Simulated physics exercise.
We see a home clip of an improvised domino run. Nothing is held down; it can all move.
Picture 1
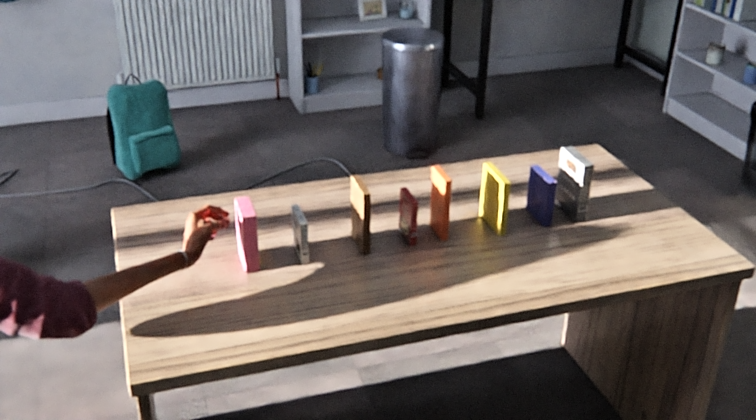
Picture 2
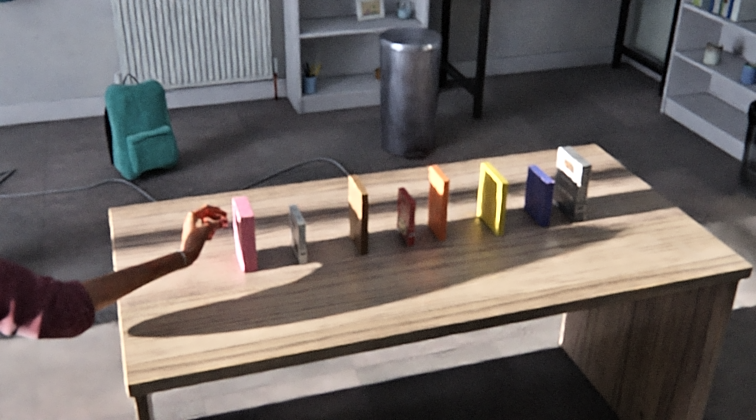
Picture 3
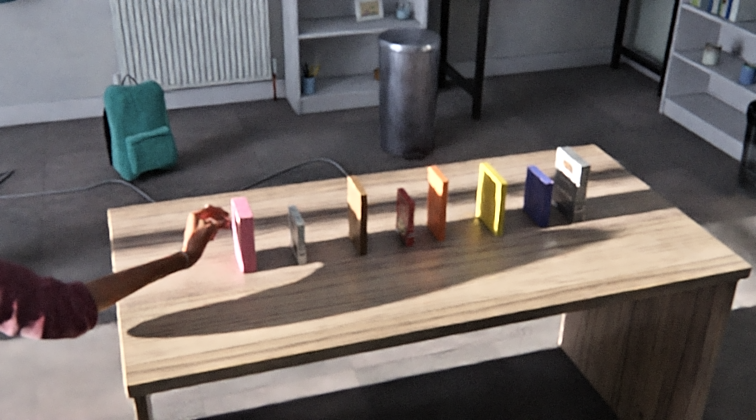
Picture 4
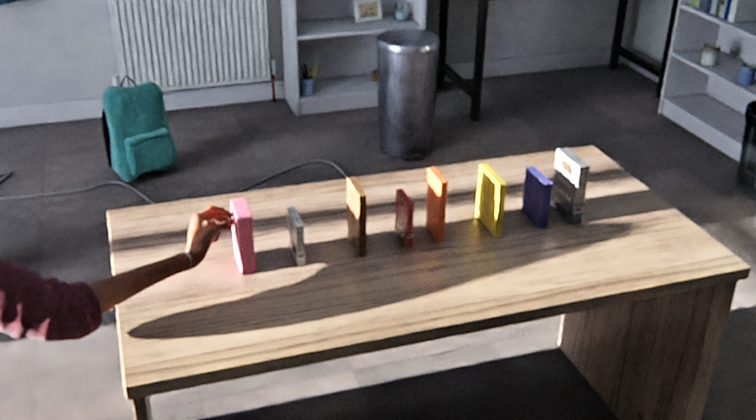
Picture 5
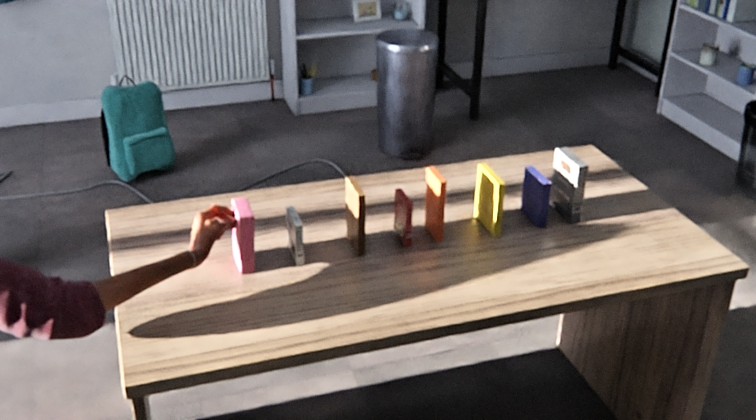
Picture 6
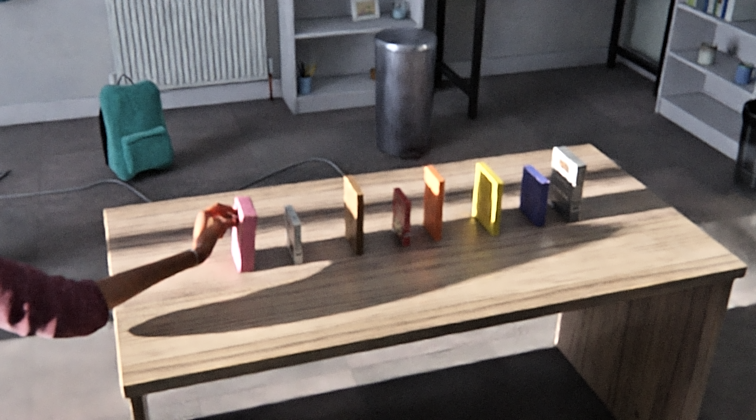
A hand at the left reaches toward a pink board standing on a wooden table, at the near end of a spaced row of upright blocks, packets and boards in several colours. The fingers edge right against its upper part, and the pink board begins leaning slightly right while the others stay upright.
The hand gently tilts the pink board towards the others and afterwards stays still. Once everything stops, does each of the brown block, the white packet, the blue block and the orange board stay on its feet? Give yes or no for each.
Brown block: Yes; white packet: No; blue block: Yes; orange board: Yes.
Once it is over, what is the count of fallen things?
2.
Then, 0.50 s past the last view, pink board 84° over; white packet on its side near (324, 247).
Then, 0.60 s past the last view, pink board 68° over; white packet on its side near (326, 239).
Finally, down or leaning hard on the table, white packet; the other 5 still in place. Final places as the last picture's camera would see them, brown block near (354, 215), white packet near (327, 244).
